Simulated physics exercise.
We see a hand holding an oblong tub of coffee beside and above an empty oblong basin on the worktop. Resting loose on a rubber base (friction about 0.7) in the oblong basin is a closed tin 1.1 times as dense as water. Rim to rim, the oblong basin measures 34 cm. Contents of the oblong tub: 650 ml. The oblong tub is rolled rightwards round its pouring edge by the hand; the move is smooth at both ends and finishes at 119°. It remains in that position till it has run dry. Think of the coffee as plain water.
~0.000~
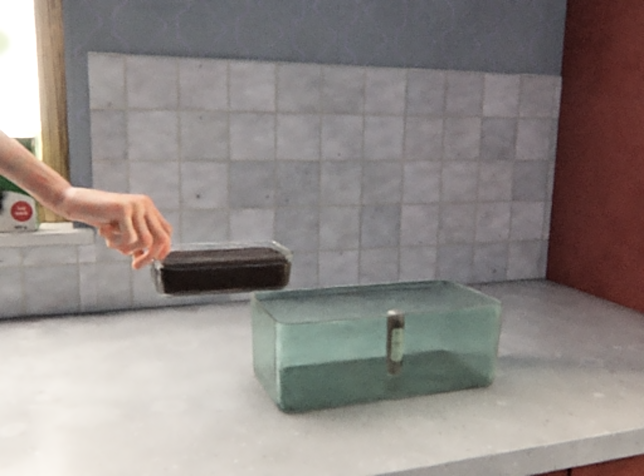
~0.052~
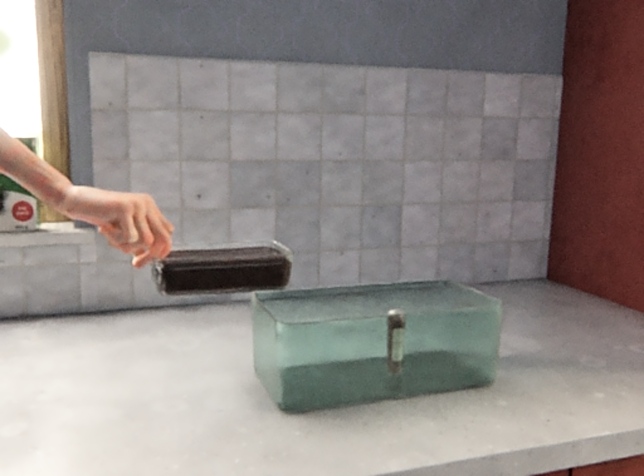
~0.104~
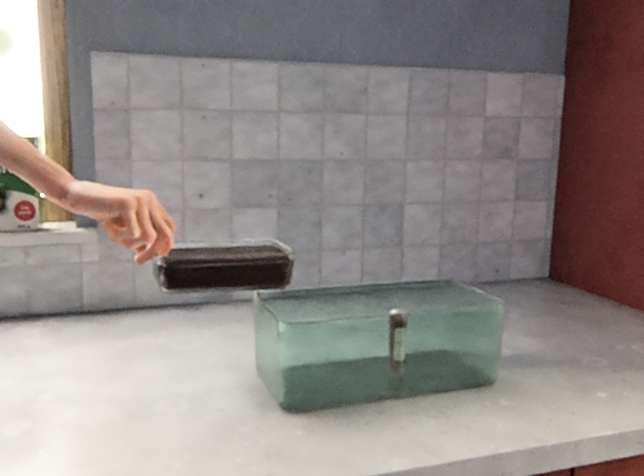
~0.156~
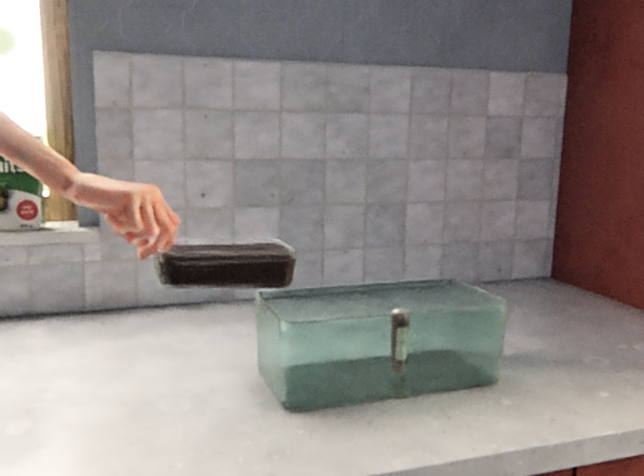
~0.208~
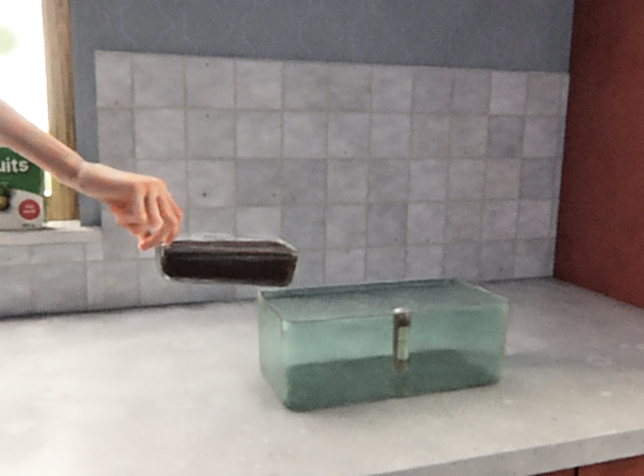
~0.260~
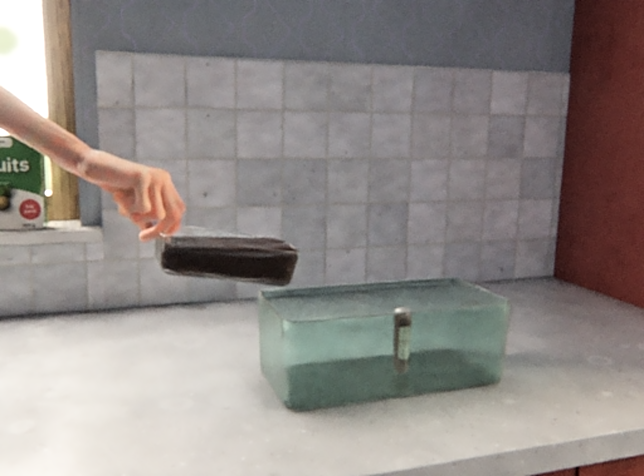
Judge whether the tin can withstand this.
My guess is it's going to stay on its base.
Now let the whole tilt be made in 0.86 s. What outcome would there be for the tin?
Result: Tin tipped over.
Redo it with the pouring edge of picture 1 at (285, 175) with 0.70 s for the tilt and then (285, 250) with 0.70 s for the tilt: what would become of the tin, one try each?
Run one: It tumbles. Run two: It tumbles.
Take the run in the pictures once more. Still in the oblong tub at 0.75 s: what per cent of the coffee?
Roughly 14 per cent.
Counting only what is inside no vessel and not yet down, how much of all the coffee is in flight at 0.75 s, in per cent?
Roughly 42 percent.
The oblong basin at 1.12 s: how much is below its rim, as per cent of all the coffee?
Around 96 parts in a hundred.
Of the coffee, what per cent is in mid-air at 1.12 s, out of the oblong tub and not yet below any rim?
Near 3 percent.
Then, 0.75 s in, the tilt is 66° and 15 per cent is still to pour; the tin stands where it began.
Then, 1.12 s in, the tilt is 107° and 1 per cent is still to pour; the tin stands where it began.
Then, 1.50 s in, the tilt is 119° and 0 per cent is still to pour; the tin stands where it began.
Then, 1.91 s in, the tilt is 119° and 0 per cent is still to pour; the tin stands where it began.
Finally, the tin stands where it began.
